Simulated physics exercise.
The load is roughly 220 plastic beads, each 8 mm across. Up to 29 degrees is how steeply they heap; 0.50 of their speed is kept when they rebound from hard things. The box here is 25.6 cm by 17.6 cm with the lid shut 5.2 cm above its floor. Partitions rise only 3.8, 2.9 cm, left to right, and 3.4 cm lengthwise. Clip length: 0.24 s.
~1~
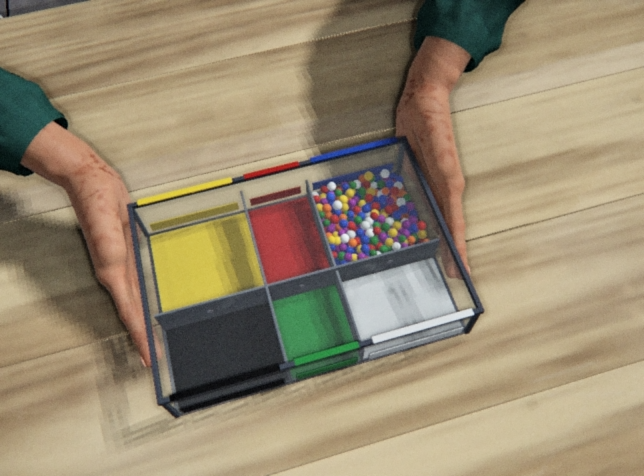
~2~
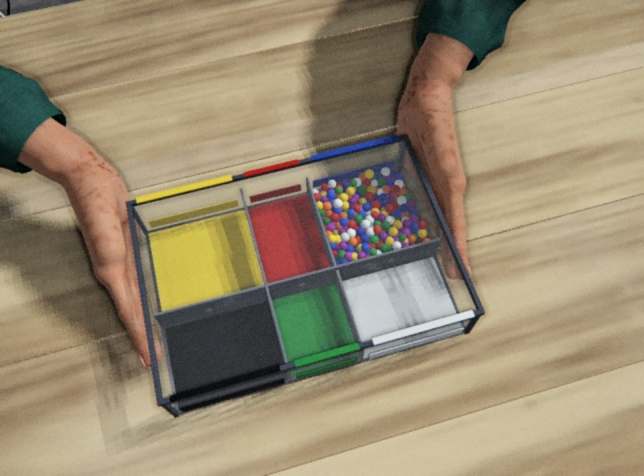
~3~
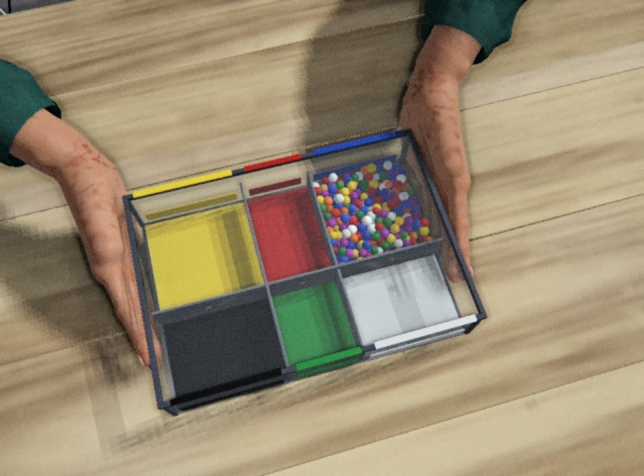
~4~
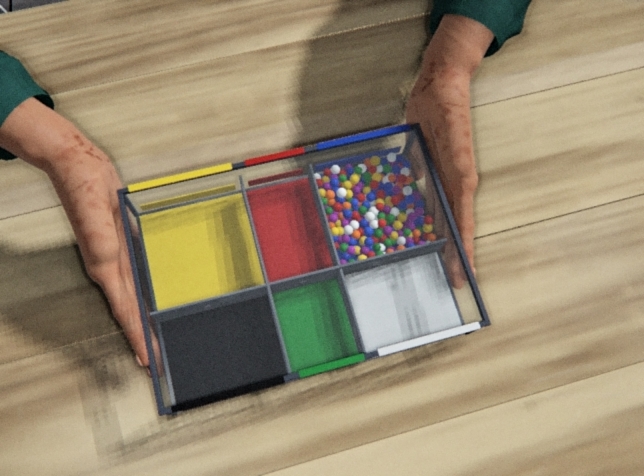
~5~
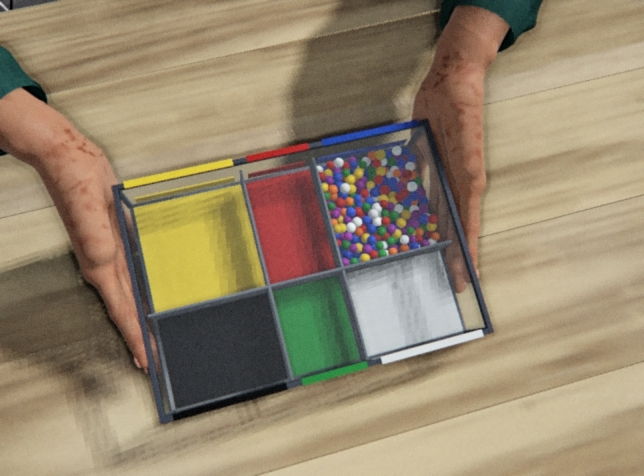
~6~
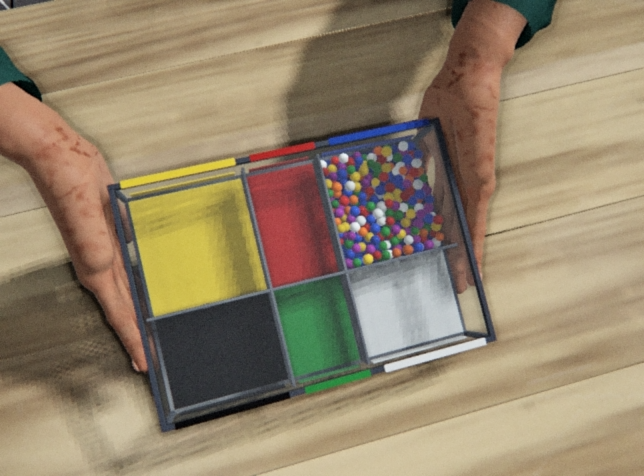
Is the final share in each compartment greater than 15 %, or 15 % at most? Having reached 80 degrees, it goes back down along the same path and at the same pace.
Red compartment: 15 % at most, blue compartment: Greater than 15 %, green compartment: 15 % at most, yellow compartment: 15 % at most, white compartment: Greater than 15 %, black compartment: 15 % at most.
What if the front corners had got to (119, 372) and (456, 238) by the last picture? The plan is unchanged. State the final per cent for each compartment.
Red 40; blue 50; green 0; yellow 10; white 0; black 0.
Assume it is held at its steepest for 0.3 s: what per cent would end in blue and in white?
In per cent: Blue 60; white 40.
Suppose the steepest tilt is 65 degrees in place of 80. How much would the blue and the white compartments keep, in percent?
Result - blue at 85 percent, white at 15 percent.
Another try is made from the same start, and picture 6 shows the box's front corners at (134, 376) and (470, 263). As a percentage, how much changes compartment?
I'd put it at about 35 per cent.
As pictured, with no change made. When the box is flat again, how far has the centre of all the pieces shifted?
Net shift: Approx. 5.5 cm.
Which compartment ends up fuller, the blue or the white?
Go with blue, that one ends with more.
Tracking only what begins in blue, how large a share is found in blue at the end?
My estimate is roughly 60 percent.
Then, 0.55 s after the last picture, tilt 78 degrees; blue 80 %, white 20 %.
Then, 0.91 s after the last picture, tilt 32 degrees; blue 65 %, white 35 %.
Then, 1.36 s after the last picture, tilt 0 degrees; blue 65 %, white 35 %.
In the end, red 0 %, blue 65 %, green 0 %, yellow 0 %, white 35 %, black 0 %.
